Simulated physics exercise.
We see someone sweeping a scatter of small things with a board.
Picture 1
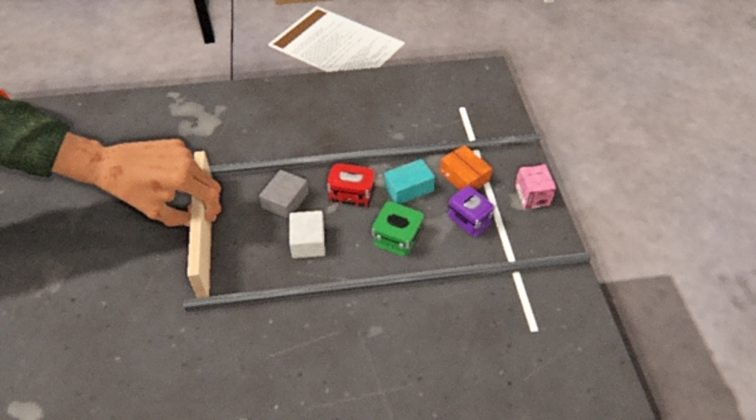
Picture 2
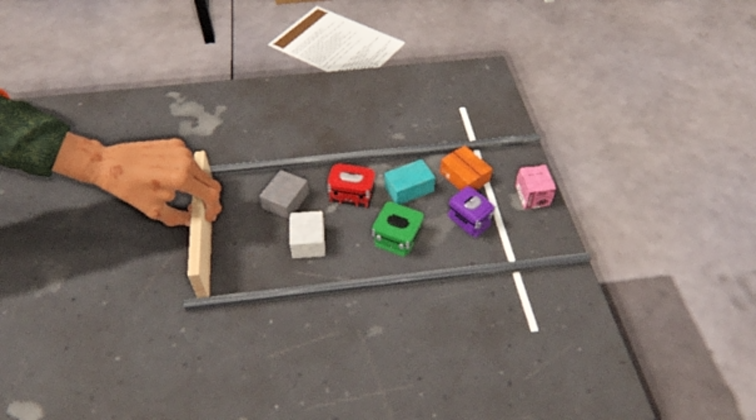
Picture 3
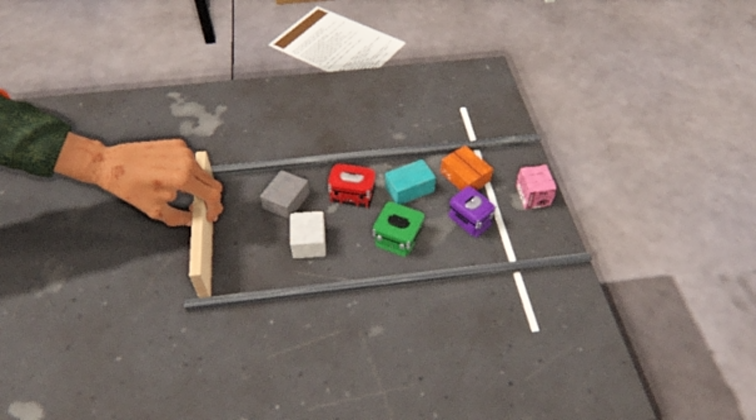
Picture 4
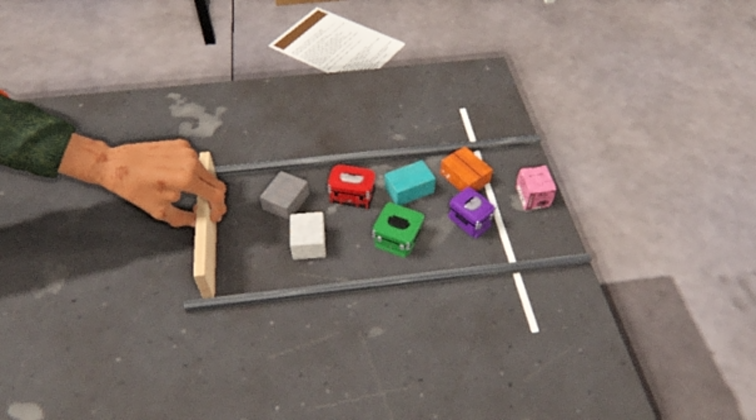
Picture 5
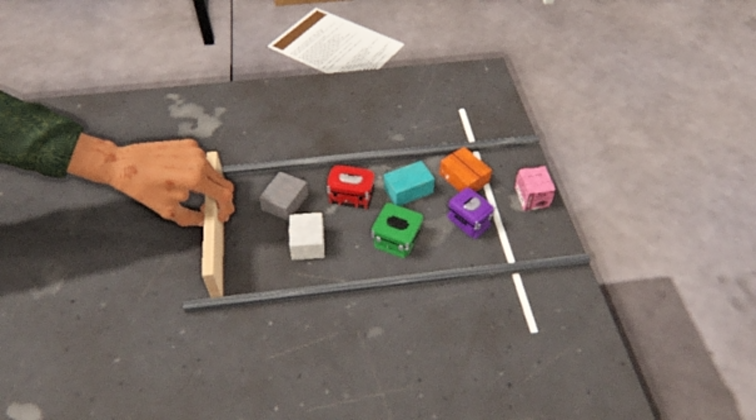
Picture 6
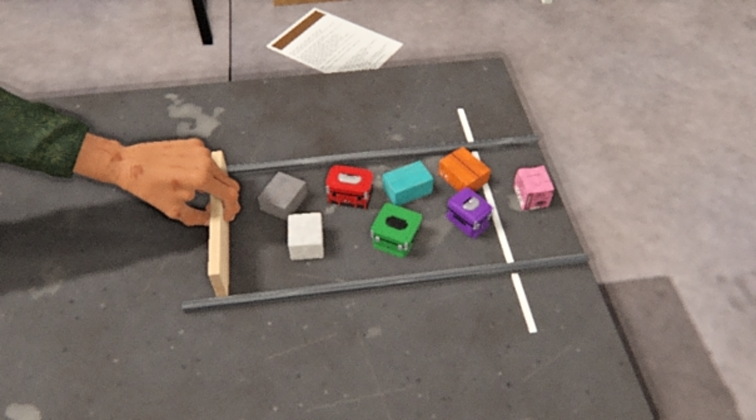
A hand slides a wooden board slightly right toward small colored blocks and cases.
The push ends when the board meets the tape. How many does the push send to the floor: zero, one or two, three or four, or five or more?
Outcome: The number that fall off is three or four.
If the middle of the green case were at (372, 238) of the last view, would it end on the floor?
It survives.
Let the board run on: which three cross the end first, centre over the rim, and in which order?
The order is the orange box, then the pink box, then the turquoise block.
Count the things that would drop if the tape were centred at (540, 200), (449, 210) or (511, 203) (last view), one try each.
The counts: 6, 1 and 4.
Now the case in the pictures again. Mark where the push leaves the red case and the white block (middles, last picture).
The red case at (534, 162), the white block at (513, 213).
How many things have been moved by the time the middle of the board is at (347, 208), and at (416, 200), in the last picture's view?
At the one place 6, at the other 8.
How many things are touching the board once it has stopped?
That makes 2.
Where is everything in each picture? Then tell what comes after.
In the first picture, pink box (535, 187); orange box (466, 170); purple case (470, 211); board (201, 222); tape (493, 204).
In the second picture, orange box (466, 170); board (202, 222).
In the third picture, purple case (471, 212); grey block (285, 194).
In the fourth picture, pink box (535, 188); red case (352, 187).
In the fifth picture, orange box (465, 172); turquoise block (409, 184).
In the sixth picture, pink box (533, 188); orange box (464, 172); purple case (469, 213); board (220, 222); tape (492, 205).
Early on, none off yet; pink box at rest near (533, 188); orange box at rest near (464, 172); purple case at rest near (469, 213).
A while later, none off yet; pink box at rest near (533, 188); orange box travelled about its own width near (503, 166); purple case moving near (473, 210).
Further along, none off yet; pink box travelled about its own width near (563, 191); orange box leaning well over near (566, 169); purple case travelled well along near (533, 203).
Finally, the number that fall off is three or four; lost, turquoise block, purple case, orange box and pink box.
